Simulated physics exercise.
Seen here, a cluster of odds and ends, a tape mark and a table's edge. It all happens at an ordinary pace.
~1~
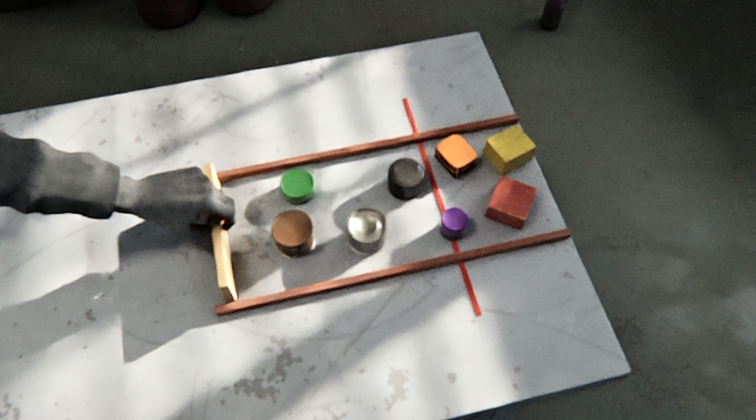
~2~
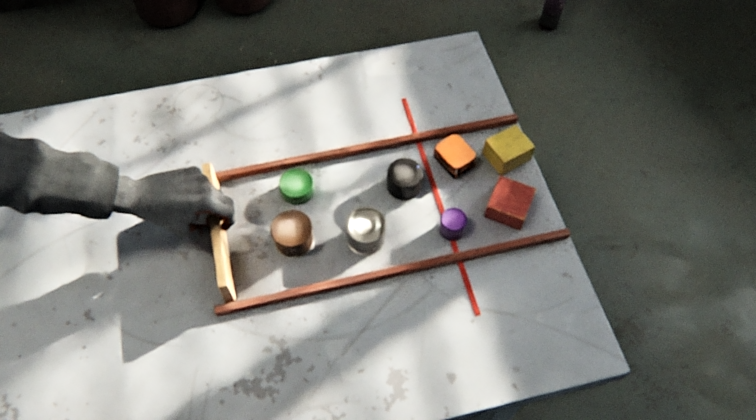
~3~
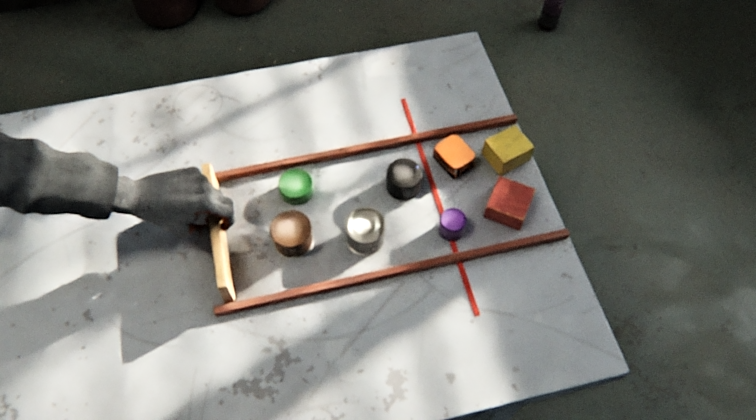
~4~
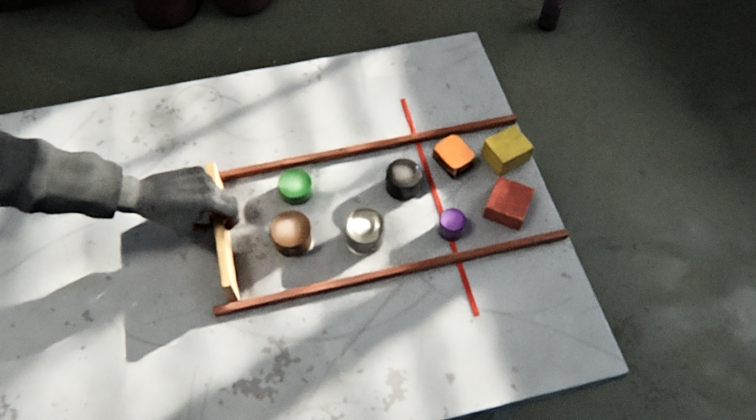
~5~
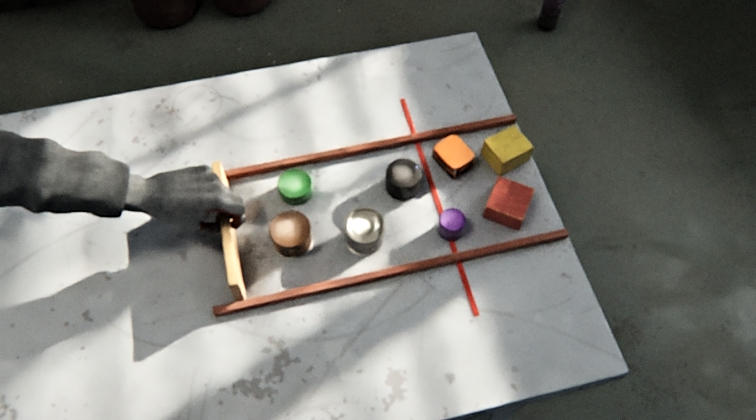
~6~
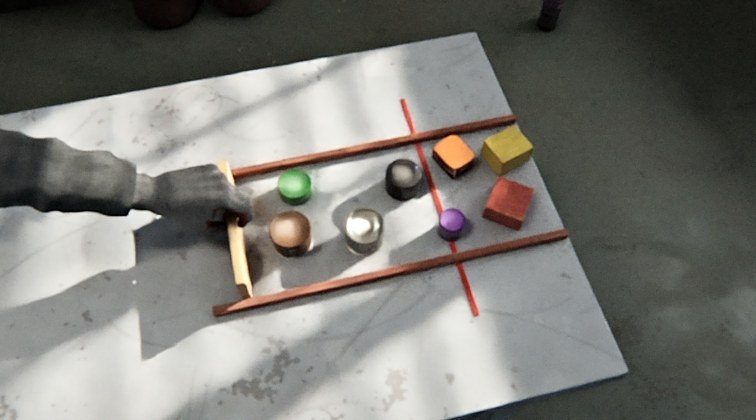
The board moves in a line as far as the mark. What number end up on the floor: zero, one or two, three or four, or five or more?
Outcome: The number that fall off is zero.
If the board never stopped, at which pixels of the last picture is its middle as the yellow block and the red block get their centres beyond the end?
Near (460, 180) and (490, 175).
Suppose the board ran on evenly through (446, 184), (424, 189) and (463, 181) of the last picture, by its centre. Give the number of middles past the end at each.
It would be 0, 0 and 1.
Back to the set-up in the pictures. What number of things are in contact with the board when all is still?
In contact: 3.
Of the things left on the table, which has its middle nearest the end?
That is the yellow block.
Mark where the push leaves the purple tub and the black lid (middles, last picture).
About (502, 229), and the other about (466, 166).
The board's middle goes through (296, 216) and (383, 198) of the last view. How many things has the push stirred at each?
First 2, then 5.
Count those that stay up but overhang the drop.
1 of them.
Soon after, none off yet; yellow block at rest near (507, 151); red block at rest near (509, 203); orange case at rest near (453, 157).
At rest, the number that fall off is zero.
